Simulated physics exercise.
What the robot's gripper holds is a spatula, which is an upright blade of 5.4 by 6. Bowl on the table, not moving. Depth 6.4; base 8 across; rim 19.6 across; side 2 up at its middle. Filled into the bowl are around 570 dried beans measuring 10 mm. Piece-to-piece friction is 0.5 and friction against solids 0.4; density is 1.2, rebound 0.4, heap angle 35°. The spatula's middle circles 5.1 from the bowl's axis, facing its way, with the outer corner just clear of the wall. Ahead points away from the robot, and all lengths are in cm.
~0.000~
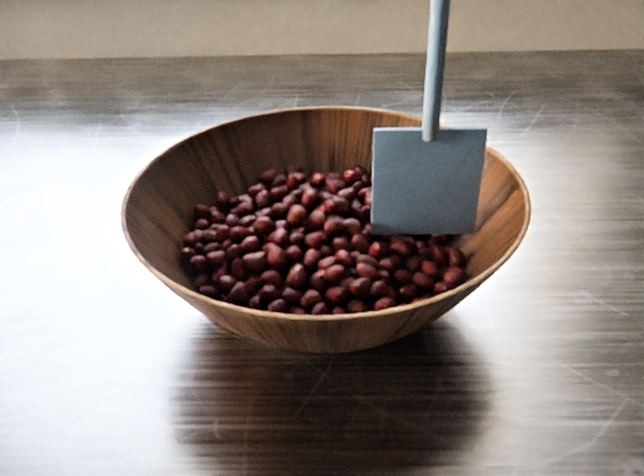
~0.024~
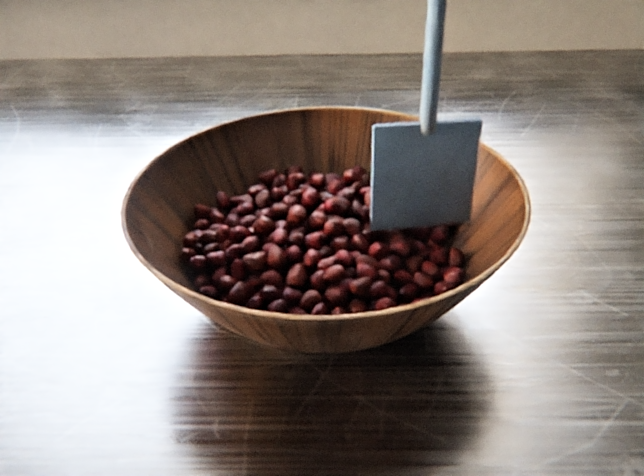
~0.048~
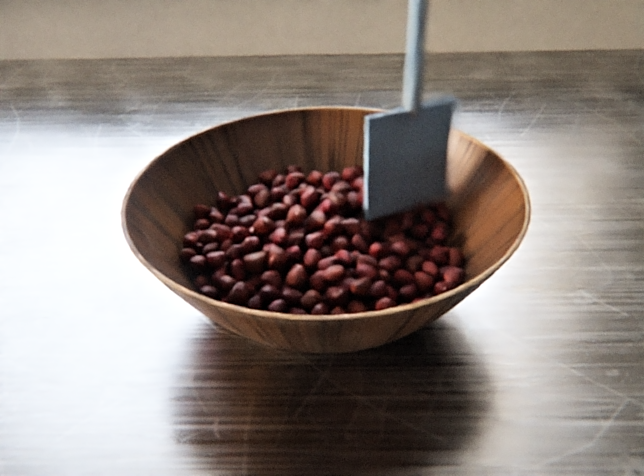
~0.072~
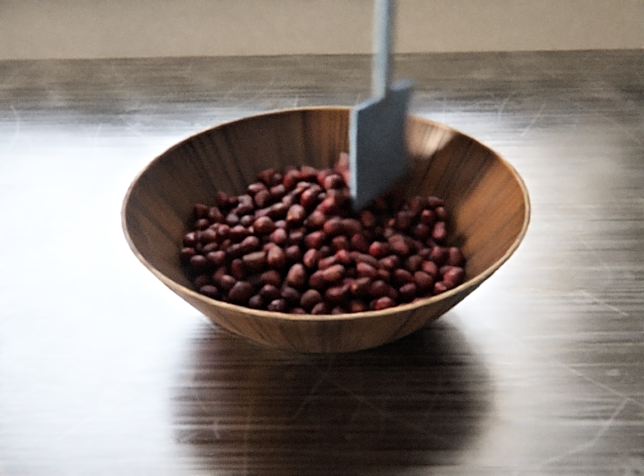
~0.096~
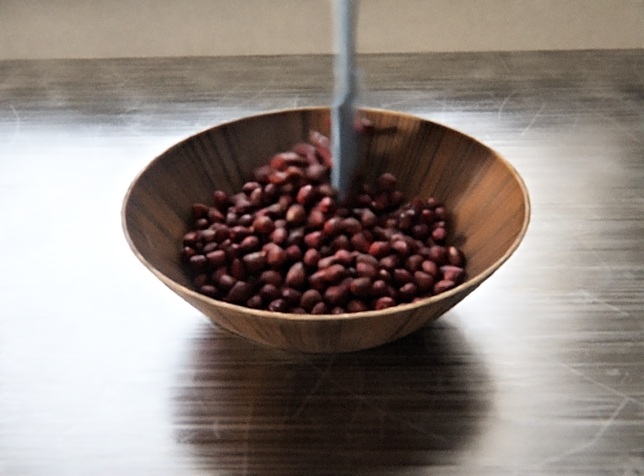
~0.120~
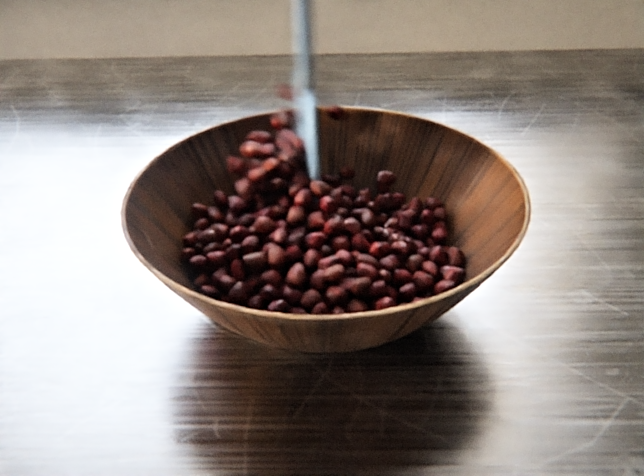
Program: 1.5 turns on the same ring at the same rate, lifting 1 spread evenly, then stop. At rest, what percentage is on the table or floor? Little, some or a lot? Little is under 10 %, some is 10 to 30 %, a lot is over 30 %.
Some.
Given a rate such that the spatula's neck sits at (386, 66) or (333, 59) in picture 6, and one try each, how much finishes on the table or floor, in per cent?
Roughly 5 per cent on the first try and 15 per cent on the second.
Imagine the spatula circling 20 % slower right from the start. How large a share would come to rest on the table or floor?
In that case, close to 15 in a hundred.
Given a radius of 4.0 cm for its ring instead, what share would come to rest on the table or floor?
Some 40 percent would.
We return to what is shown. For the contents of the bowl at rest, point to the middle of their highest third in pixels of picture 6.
Looks like roughly (338, 239) to me.
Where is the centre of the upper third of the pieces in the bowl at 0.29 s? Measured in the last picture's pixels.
(348, 272), roughly.
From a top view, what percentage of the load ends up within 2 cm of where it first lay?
75 %.
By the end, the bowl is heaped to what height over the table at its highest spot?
Roughly 5.0 centimetres.
By 0.29 s, 268° round, highest piece 9 above the table; 530 in the bowl, 4 on the table or floor, 39 in flight or on the tool.
By 0.45 s, 76° round, highest piece 9 above the table; 488 in the bowl, 69 on the table or floor, 16 in flight or on the tool.
By 0.74 s, 180° round, highest piece 5 above the table; 483 in the bowl, 90 on the table or floor.
By 1.44 s, 180° round, highest piece 5 above the table; 483 in the bowl, 90 on the table or floor.
Final count, 483 in the bowl, 90 on the table or floor. That is 16 % on the table or floor.
